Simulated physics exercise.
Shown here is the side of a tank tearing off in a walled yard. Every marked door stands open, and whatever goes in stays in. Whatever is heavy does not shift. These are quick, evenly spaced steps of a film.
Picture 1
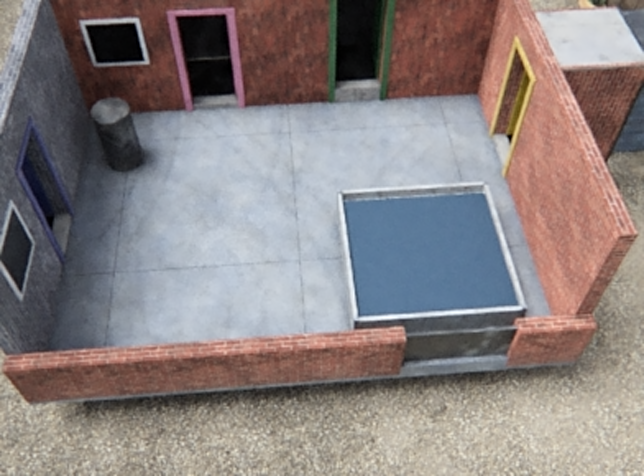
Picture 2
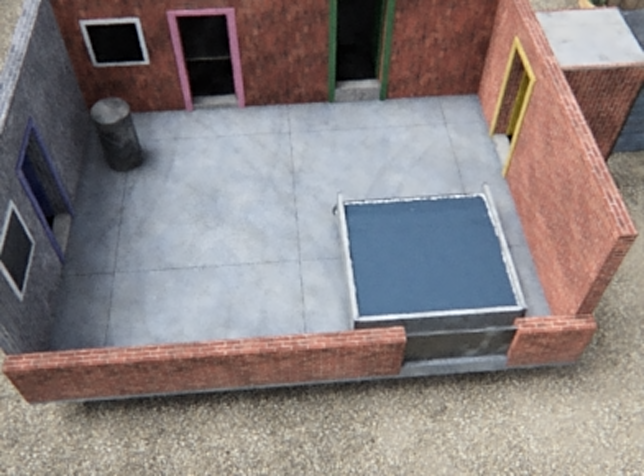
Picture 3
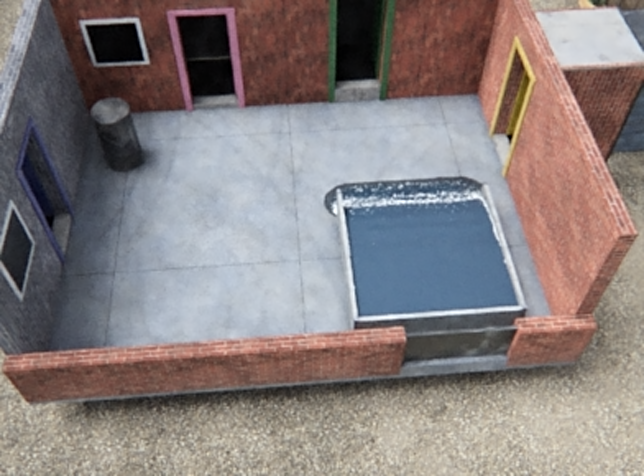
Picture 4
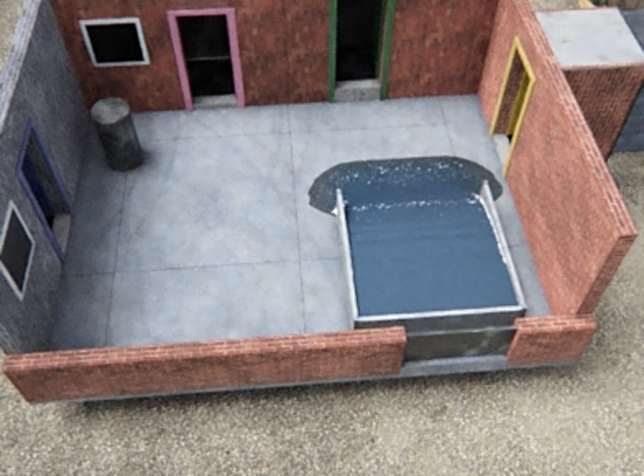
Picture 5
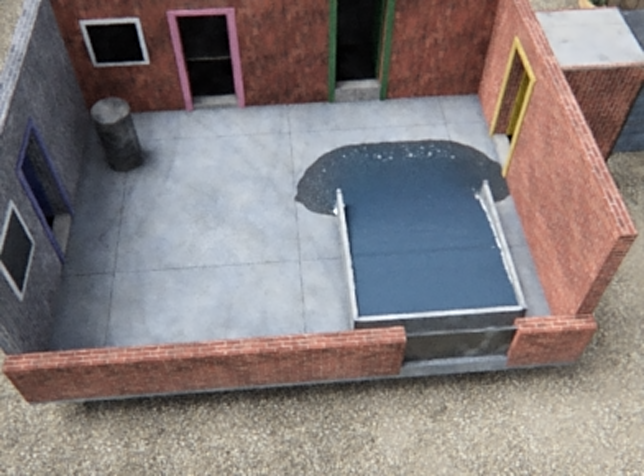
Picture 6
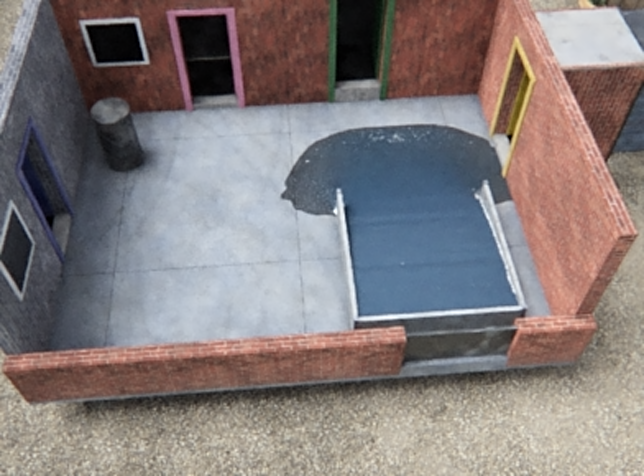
In a walled yard with brick and grey walls and coloured doorways, the far side of a tank of dark blue water gives way, and water pours out, spreading across the grey floor in a widening rounded pool.
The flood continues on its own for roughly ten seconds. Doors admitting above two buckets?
Blue door: Two buckets or fewer; pink door: Two buckets or fewer; green door: Two buckets or fewer; yellow door: Over two buckets.
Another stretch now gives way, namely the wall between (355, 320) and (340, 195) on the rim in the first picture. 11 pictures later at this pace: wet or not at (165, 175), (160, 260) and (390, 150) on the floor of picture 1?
One by one: Waterlogged; waterlogged; unsoaked.
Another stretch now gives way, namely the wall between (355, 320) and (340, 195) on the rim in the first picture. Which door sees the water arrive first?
That's the door marked blue.
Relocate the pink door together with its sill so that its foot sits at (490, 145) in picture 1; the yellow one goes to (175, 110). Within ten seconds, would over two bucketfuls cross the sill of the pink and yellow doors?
Well, the pink one crosses the threshold, and the yellow one stays short of the threshold.
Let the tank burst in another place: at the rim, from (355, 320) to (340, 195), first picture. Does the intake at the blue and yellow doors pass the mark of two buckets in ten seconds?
As I see it, the blue one breaks the limit and the yellow one stays within bounds.
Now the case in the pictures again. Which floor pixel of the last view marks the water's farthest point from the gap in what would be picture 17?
I'd say around (212, 109).
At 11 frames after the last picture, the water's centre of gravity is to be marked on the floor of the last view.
Somewhere around (402, 190) in the last view.
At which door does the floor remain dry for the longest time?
Answer - the blue-painted one.
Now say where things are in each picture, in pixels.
The tank at (425, 249) is whole and still, in the first picture.
Water pours out on the tank's far side and has run to a hidden place, in the second picture.
The front is at a hidden place, out from the gap on the tank's far side, in the third picture.
The front is at (488, 177), out from the gap on the tank's far side, in the fourth picture.
Water pours out on the tank's far side and has run to (482, 158), in the fifth picture.
The front is at (476, 140), out from the gap on the tank's far side, in the sixth picture.
A moment on, water covers 30 % of the floor; the blue door not reached, the pink door not reached, the green door wet at the sill, nothing in, the yellow door wet at the sill, nothing in.
Next, water covers 35 % of the floor; the blue door not reached, the pink door wet at the sill, nothing in, the green door wet at the sill, nothing in, the yellow door wet at the sill, nothing in.
Then, water covers 45 % of the floor; the blue door not reached, the pink door wet at the sill, nothing in, the green door wet at the sill, nothing in, the yellow door under two buckets in.
Later, water covers 80 % of the floor; the blue door wet at the sill, nothing in, the pink door wet at the sill, nothing in, the green door wet at the sill, nothing in, the yellow door over two buckets in.
In the end, water covers 95 % of the floor; the blue door under two buckets in, the pink door wet at the sill, nothing in, the green door wet at the sill, nothing in, the yellow door over two buckets in.
